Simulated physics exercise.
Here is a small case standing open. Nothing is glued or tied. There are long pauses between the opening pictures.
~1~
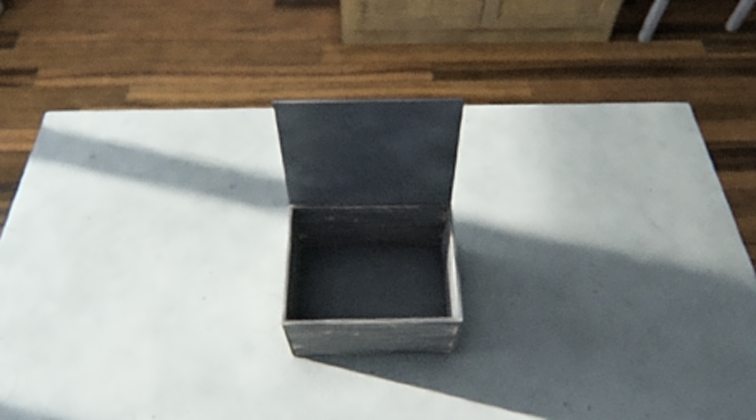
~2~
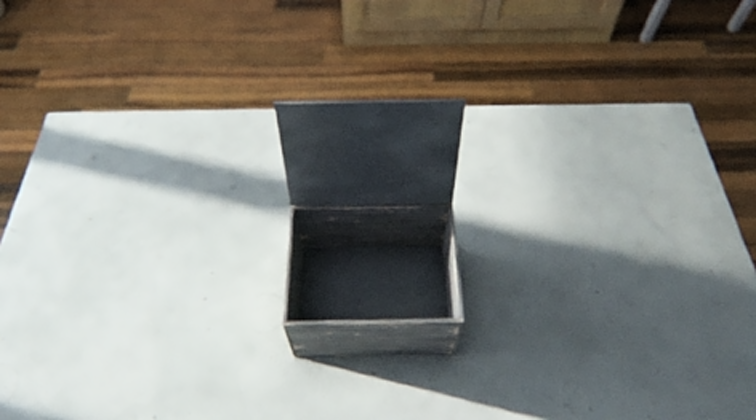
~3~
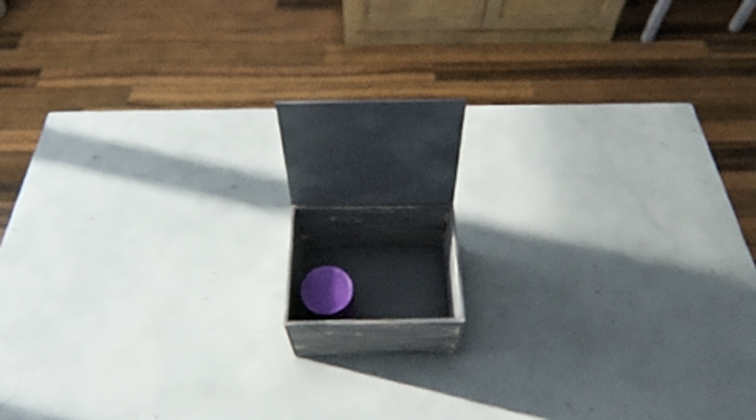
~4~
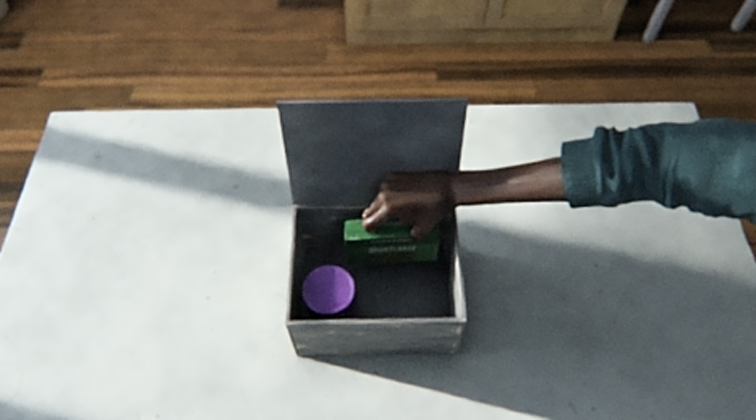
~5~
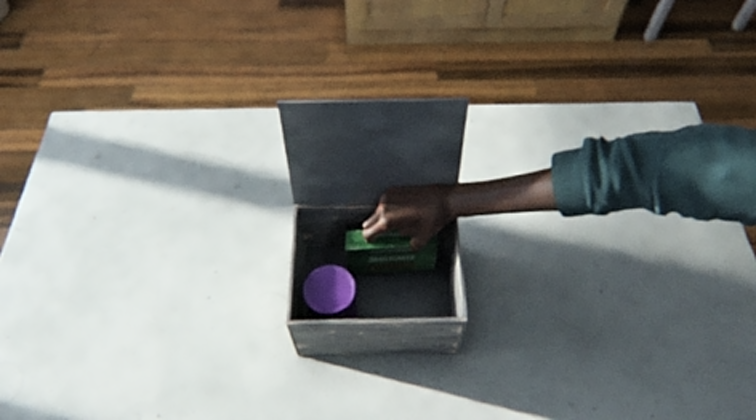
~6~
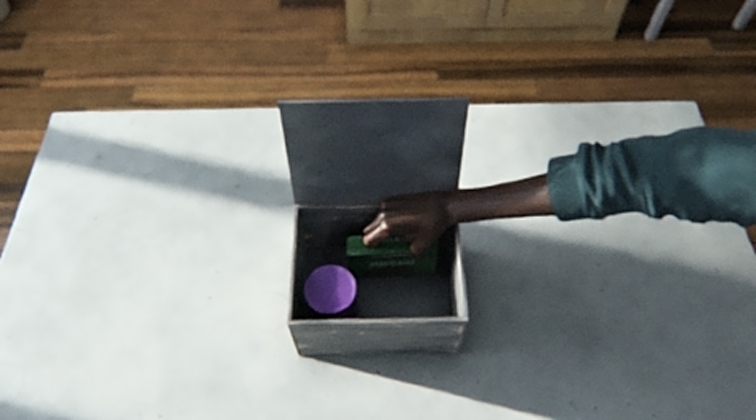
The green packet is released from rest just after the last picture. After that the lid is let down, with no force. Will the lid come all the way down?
Here the lid sits on the rim.
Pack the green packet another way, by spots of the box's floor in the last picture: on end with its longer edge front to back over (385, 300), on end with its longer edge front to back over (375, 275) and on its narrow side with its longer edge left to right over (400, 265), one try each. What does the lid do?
In the first case it will not close; in the second case it is held up; in the third case it sits on the rim.
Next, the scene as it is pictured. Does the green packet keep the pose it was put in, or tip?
The green packet stays as placed.
Then, 1.30 s later than the last frame, lid 78° above the rim.
Then, 1.70 s later than the last frame, lid 50° above the rim.
Then, 2.10 s later than the last frame, lid 13° above the rim.
When it is over, lid shut; both as before. End places, in pixels of the last picture, green packet near (392, 256).
